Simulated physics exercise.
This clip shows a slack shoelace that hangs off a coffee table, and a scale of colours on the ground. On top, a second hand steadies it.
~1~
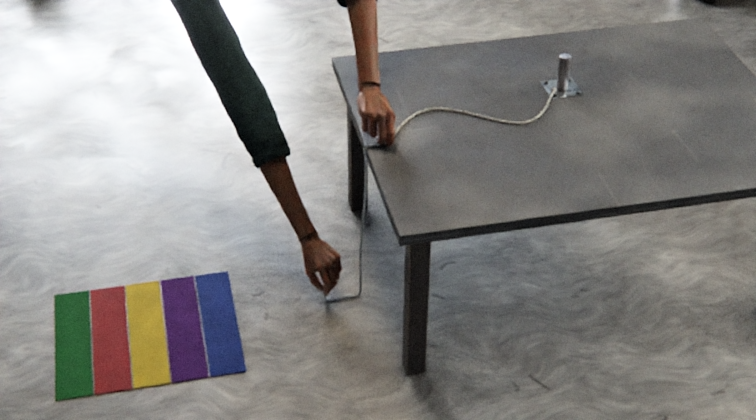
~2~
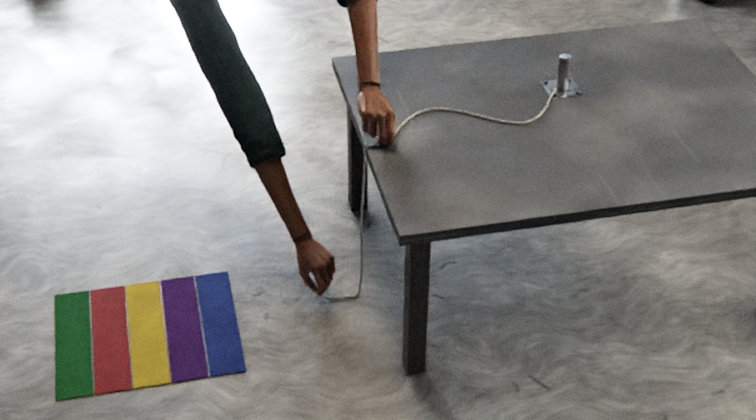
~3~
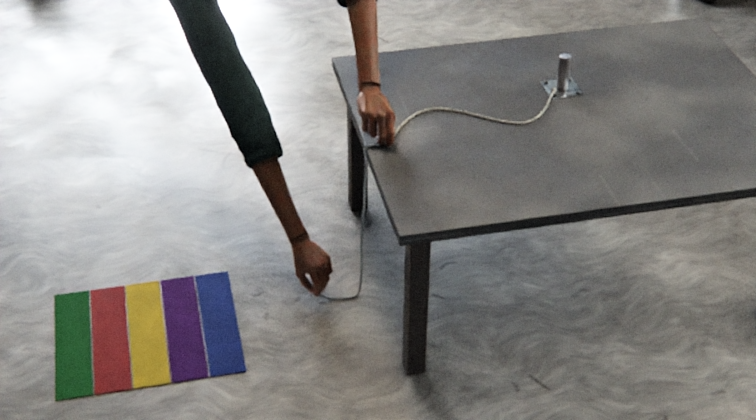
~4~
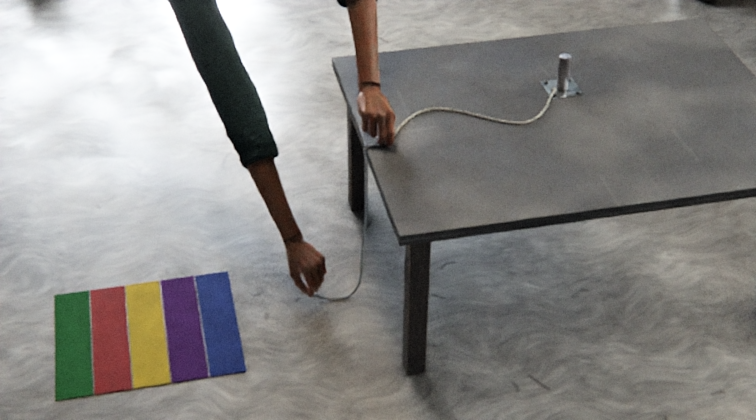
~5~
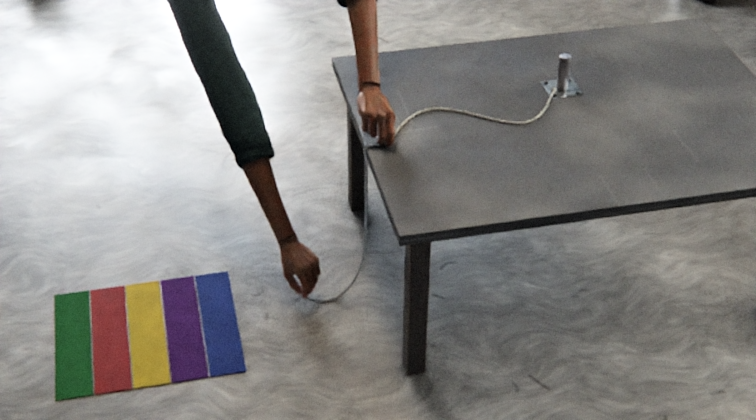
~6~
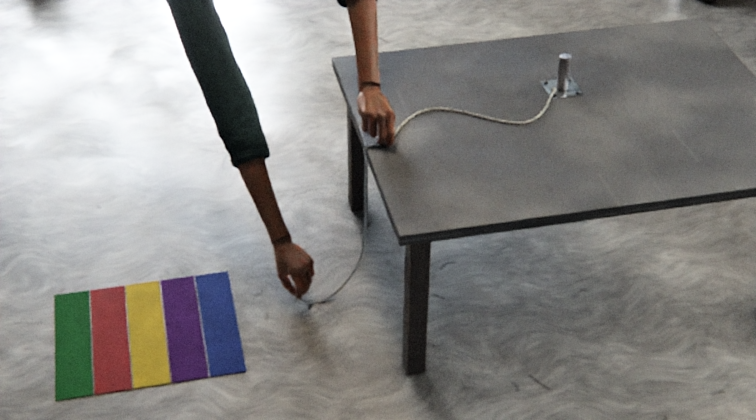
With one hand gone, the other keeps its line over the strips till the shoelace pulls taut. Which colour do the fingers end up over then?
They end up over the yellow strip.
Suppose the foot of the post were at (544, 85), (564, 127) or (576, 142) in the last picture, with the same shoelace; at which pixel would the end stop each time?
The first try gives about (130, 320), the second about (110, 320) and the third about (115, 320).
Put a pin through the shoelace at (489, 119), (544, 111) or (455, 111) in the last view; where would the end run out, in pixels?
Estimated pixels in sequence: (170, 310), (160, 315) and (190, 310).
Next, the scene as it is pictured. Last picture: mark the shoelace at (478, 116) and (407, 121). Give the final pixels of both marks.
End points: Roughly (448, 117); roughly (374, 136).
Early on, end near (199, 309); over purple.
Midway, end near (162, 314); over yellow.
At the end of the slack, end near (141, 317); over yellow. The yellow one.
